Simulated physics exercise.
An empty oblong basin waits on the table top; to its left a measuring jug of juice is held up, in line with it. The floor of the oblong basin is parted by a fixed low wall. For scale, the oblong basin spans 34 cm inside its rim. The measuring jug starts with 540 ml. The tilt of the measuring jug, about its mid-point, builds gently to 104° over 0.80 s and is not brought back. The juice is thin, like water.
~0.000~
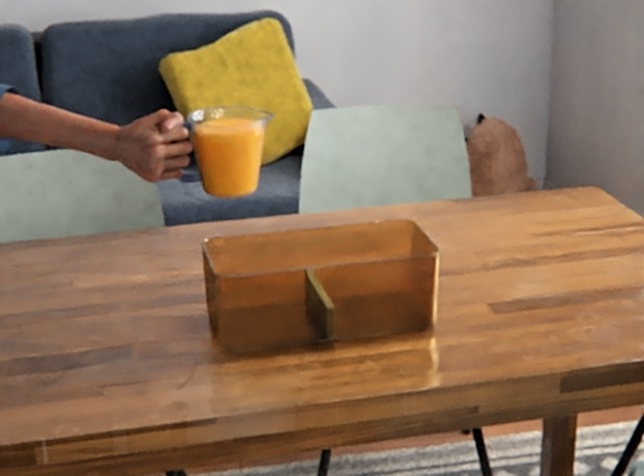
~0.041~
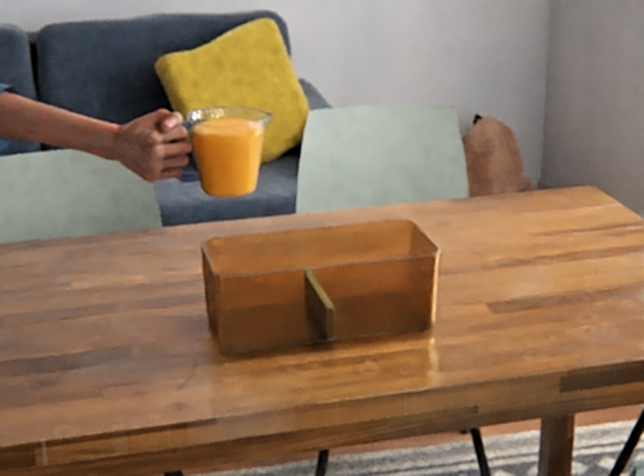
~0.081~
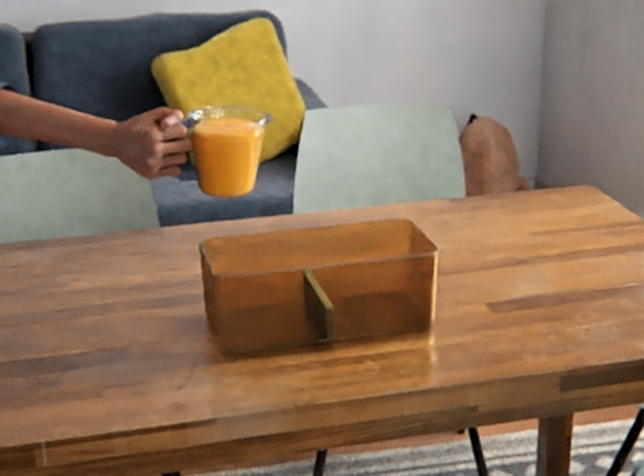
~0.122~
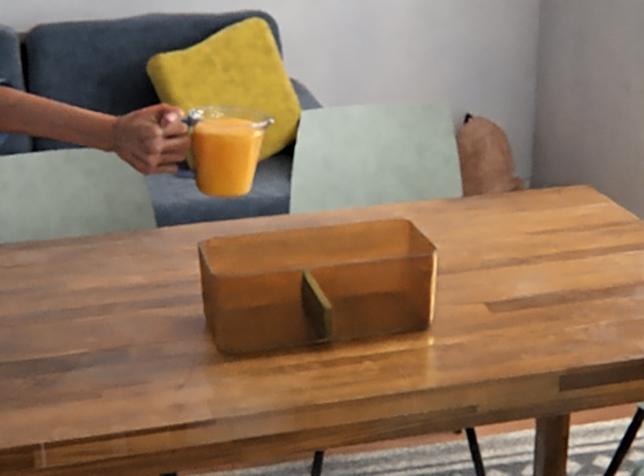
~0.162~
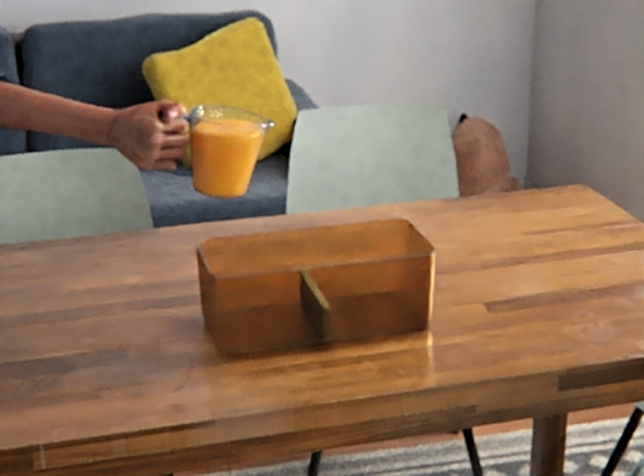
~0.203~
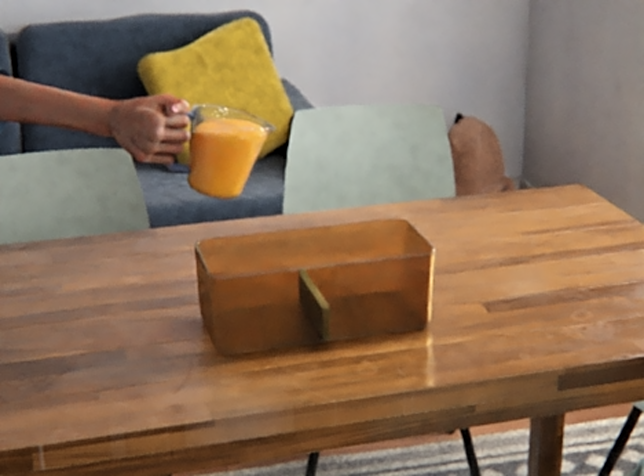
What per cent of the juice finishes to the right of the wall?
The far part has some 57 per cent.
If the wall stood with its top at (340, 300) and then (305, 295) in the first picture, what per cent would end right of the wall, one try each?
In turn about 20 and 90 per cent.
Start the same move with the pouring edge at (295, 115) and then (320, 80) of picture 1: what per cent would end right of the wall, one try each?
In turn about 90 and 90 per cent.
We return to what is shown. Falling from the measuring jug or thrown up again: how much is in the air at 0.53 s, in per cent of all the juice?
Near 28 in a hundred.
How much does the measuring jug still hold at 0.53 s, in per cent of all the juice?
Some 64 per cent.
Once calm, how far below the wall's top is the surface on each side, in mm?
Left about 40 mm, right about 38 mm.
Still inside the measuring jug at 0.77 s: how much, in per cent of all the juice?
Near 12 in a hundred.
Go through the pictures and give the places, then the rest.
It leans 0°; its right rim is at (274, 114); the juice meets the walls at (192, 130) and (262, 124); the oblong basin's rim runs from (208, 259) to (427, 236); the wall's top is at (319, 289), in the first picture.
It leans 1°; its right rim is at (273, 115); the juice meets the walls at (191, 130) and (262, 124), in the second picture.
It leans 3°; its right rim is at (274, 116); the juice meets the walls at (192, 129) and (261, 125), in the third picture.
It leans 6°; its right rim is at (274, 118); the juice meets the walls at (191, 128) and (261, 126), in the fourth picture.
It leans 10°; its right rim is at (275, 122); the juice meets the walls at (192, 128) and (262, 126), in the fifth picture.
It leans 16°; its right rim is at (276, 127); the juice meets the walls at (193, 130) and (265, 127), in the sixth picture.
After 0.53 s the tilt is 78° and 65 per cent is still to pour, 0 is left of the wall and 7 right of it.
After 0.77 s the tilt is 104° and 12 per cent is still to pour, 19 is left of the wall and 49 right of it.
After 1.03 s the tilt is 104° and 0 per cent is still to pour, 41 is left of the wall and 57 right of it.
After 1.30 s the tilt is 104° and 0 per cent is still to pour, 42 is left of the wall and 57 right of it.
In the end 42 per cent lies left of the wall, 57 right of it and 1 outside.
